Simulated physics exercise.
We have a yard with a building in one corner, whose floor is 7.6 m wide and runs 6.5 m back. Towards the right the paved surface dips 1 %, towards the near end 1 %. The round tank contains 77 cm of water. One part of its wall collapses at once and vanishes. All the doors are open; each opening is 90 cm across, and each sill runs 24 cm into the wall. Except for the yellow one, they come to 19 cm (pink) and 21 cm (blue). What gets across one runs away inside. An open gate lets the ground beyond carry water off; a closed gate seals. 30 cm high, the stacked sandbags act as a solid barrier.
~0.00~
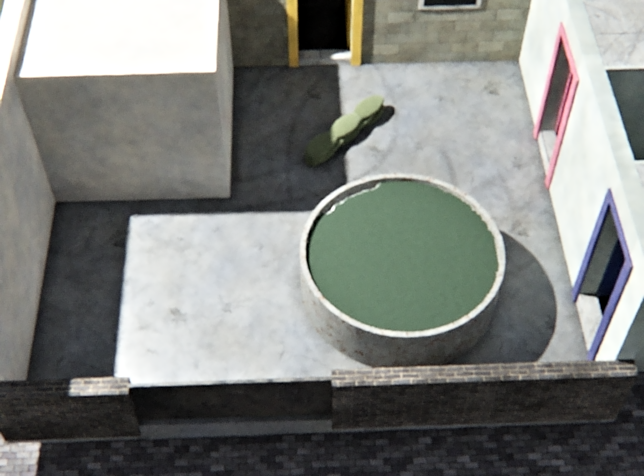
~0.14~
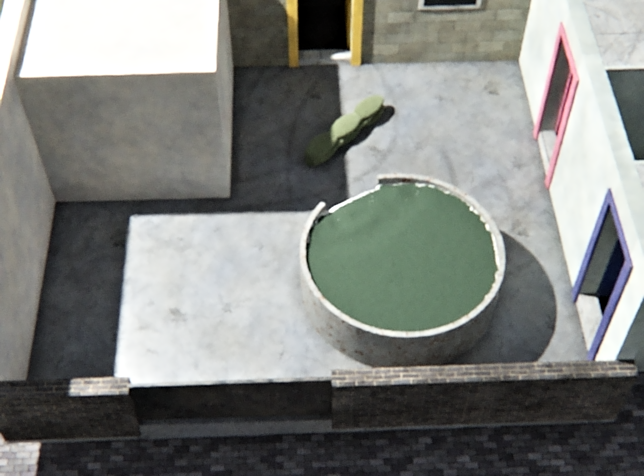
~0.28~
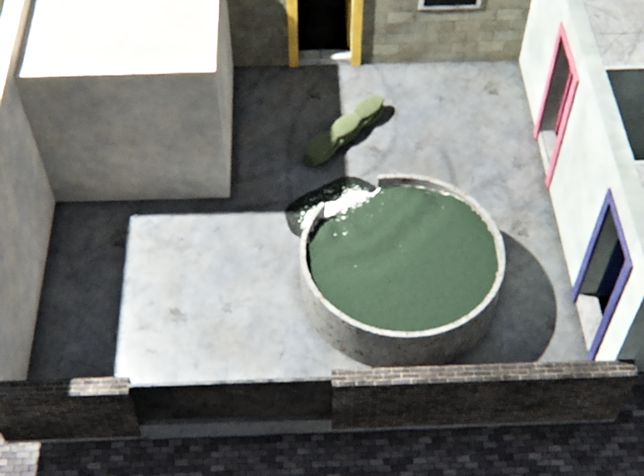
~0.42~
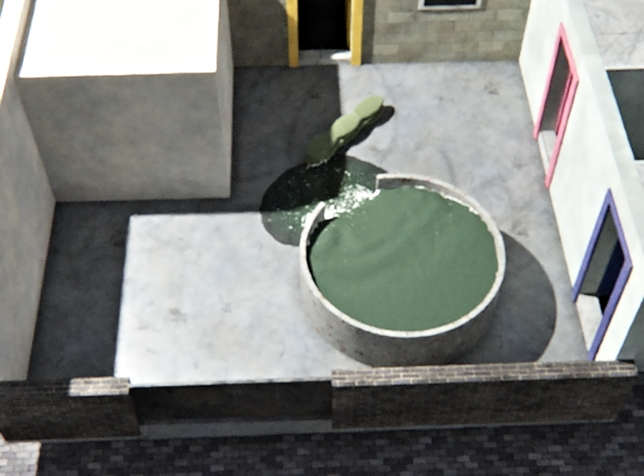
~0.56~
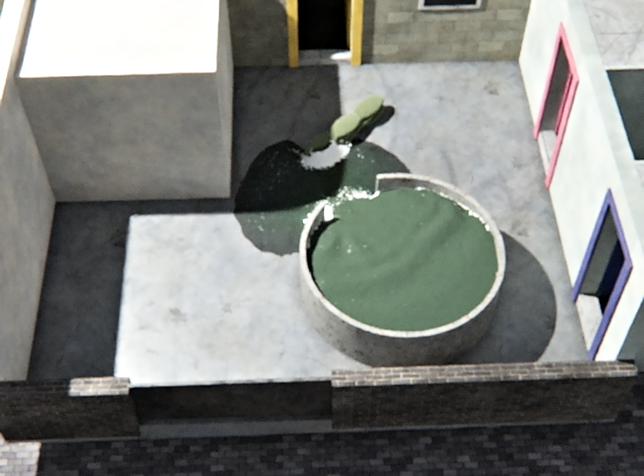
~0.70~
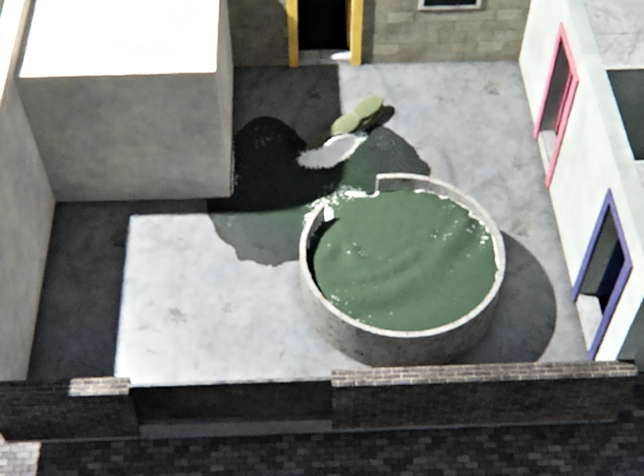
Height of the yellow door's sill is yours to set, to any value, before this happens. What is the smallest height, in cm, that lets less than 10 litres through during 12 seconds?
About 18 cm.
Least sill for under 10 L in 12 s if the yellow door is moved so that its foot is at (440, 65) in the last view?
Around 20 cm would do it.
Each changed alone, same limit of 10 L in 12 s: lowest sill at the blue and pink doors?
You'd want about 21 centimetres at blue and about 16 centimetres at pink.
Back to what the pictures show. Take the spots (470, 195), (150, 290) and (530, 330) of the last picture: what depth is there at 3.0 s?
Depths of roughly 0 cm, 1 cm and 0 cm, in that order.
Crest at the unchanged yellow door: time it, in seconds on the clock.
I'd say near 3.0 seconds.
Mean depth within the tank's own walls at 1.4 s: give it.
It averages near 60 cm.
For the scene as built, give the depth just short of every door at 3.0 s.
In cm - yellow: 17, pink: 10, blue: 0.
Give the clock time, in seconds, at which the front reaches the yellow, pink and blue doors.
It gets to yellow at 1.6 s, to pink at 2.6 s, and to blue at 5.0 s.
After 1.4 s water covers 25 % of the floor, deepest (44 cm) near (326, 167); it has not reached the yellow door.
After 3.0 s water covers 50 % of the floor, deepest (36 cm) near (268, 66); 17 cm at the yellow door, 5 litres in over its 13 cm sill.
After 12.0 s water covers 95 % of the floor, deepest (26 cm) near (597, 395); 7 cm at the yellow door, 40 litres in over its 13 cm sill.
At the yellow door as built, the water arrived by 1.7 s and peaked near 17 cm at 3.0 s.
Run again over the same 12 s with other heights there, 23 litres in over 15 cm, 4 litres over 20 cm. The limit of 10 litres is kept from about 18 cm up.
